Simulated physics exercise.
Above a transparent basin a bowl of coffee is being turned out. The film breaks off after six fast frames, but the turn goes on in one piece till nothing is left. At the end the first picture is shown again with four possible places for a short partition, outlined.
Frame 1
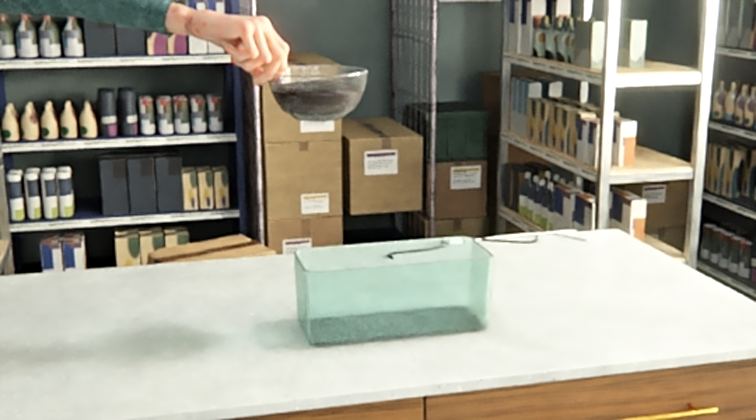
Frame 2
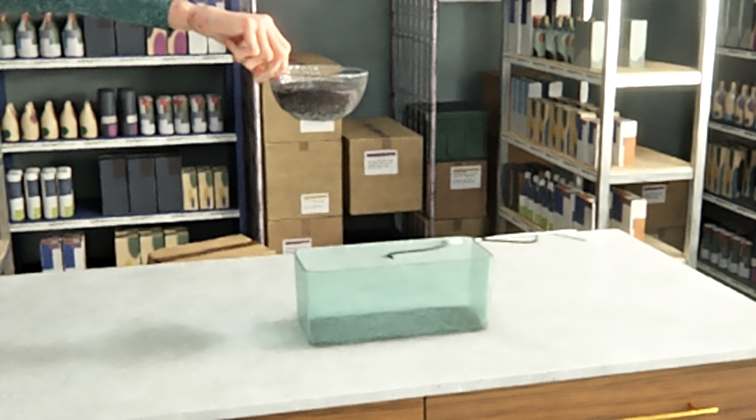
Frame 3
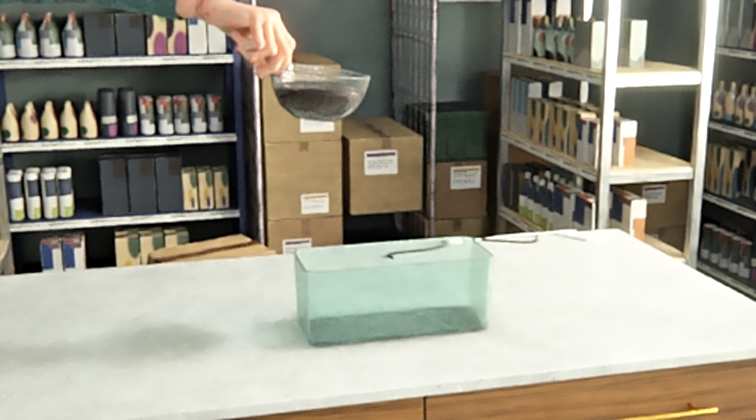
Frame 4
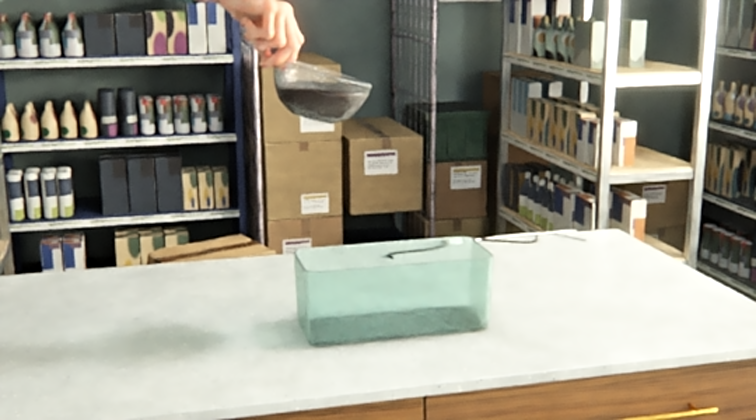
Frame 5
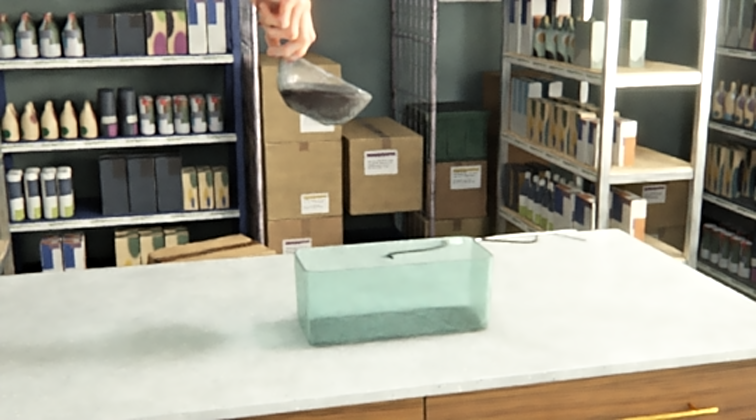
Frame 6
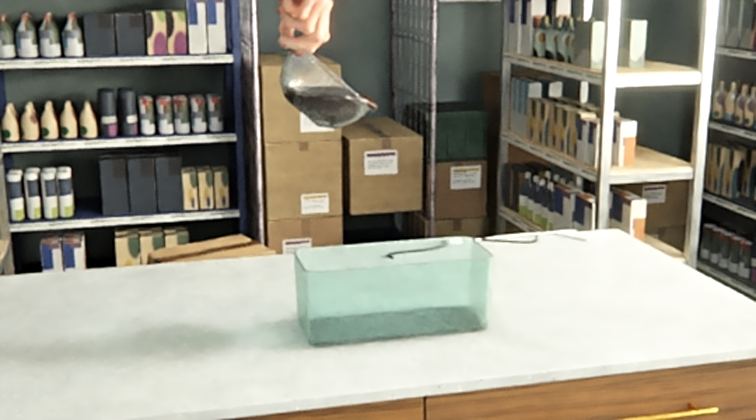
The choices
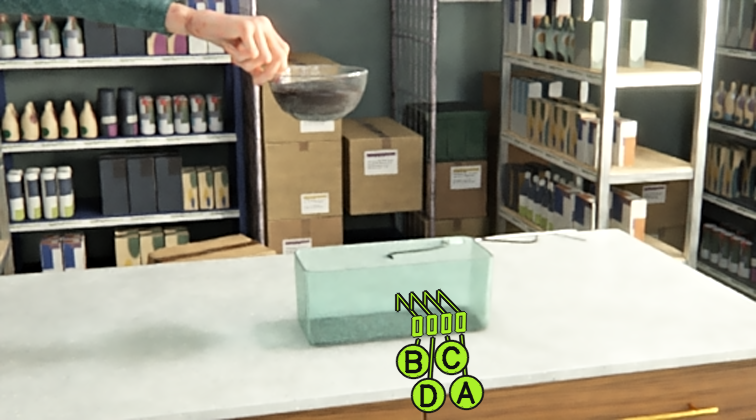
At the start, a hand holds a clear glass bowl of dark coffee upright above a transparent, green-tinted basin on a pale counter, with stocked shelves and boxes behind. The hand then tilts the bowl steadily to the right, and by the close the coffee is just over its lowered lip.
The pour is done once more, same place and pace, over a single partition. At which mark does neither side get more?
Go for B.
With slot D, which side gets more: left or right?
The left one.
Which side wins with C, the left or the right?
The left one.
On the marked copy, A at (461, 335); B at (418, 339); C at (447, 336); D at (432, 338).
With A, about 68 % ends left of the wall and 22 % right of it; 9 % is lost outside.
With B, about 50 % ends left of the wall and 46 % right of it; 4 % is lost outside.
With C, about 77 % ends left of the wall and 17 % right of it; 6 % is lost outside.
With D, about 69 % ends left of the wall and 26 % right of it; 5 % is lost outside.
